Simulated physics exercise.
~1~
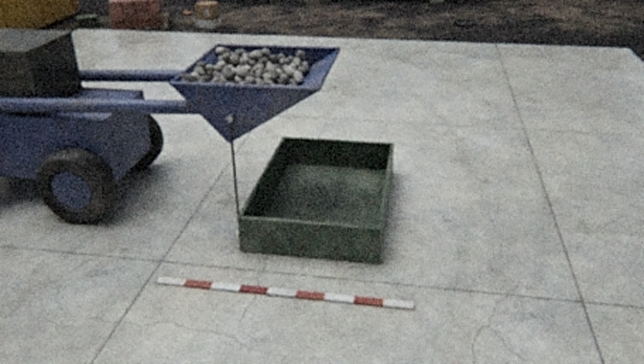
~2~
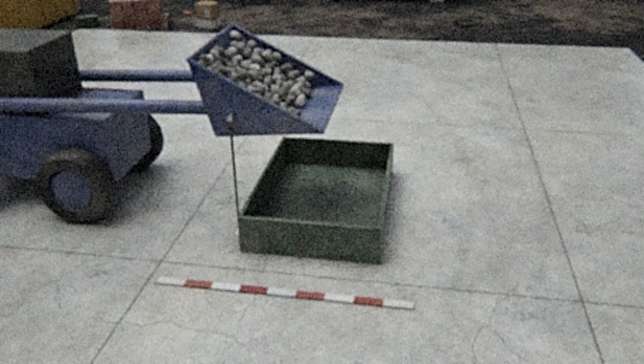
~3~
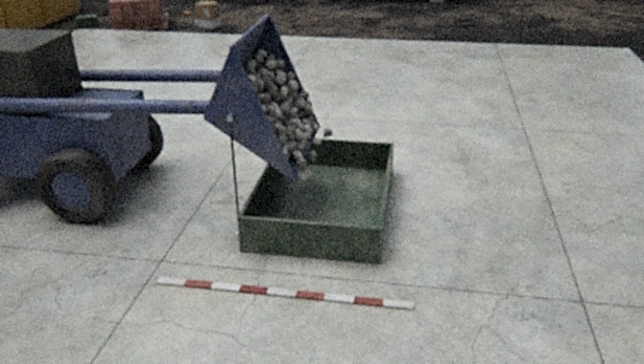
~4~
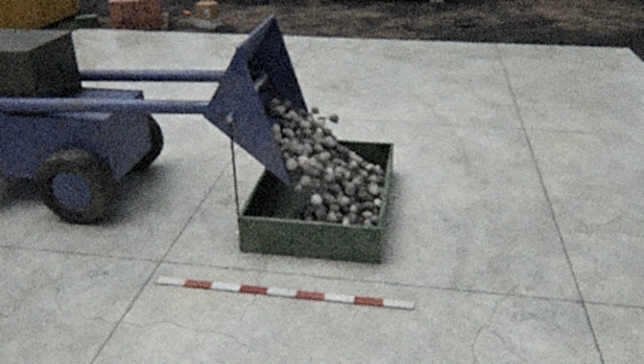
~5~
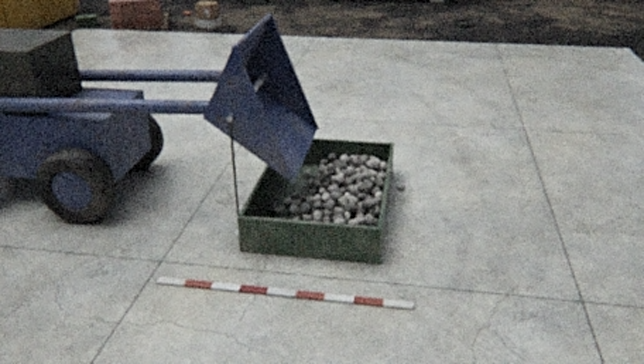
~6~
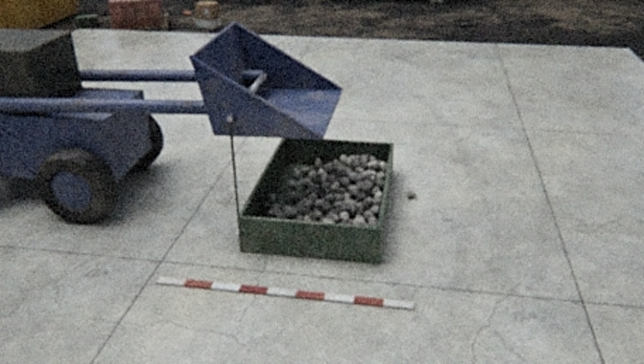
A blue loader with dark wheels stands at the left of a pale concrete yard, seen from above and to one side, its raised bucket full of rounded grey stones. A dark green open bin waits empty in front of it, with a red and white striped staff lying nearer the viewer. The bucket tips forward steeply, and the stones slide to its lip, then pour down to the right into the bin. They settle in a heap as the bucket empties. Finally the bucket swings partway back, empty, leaving the bin holding the grey pile.
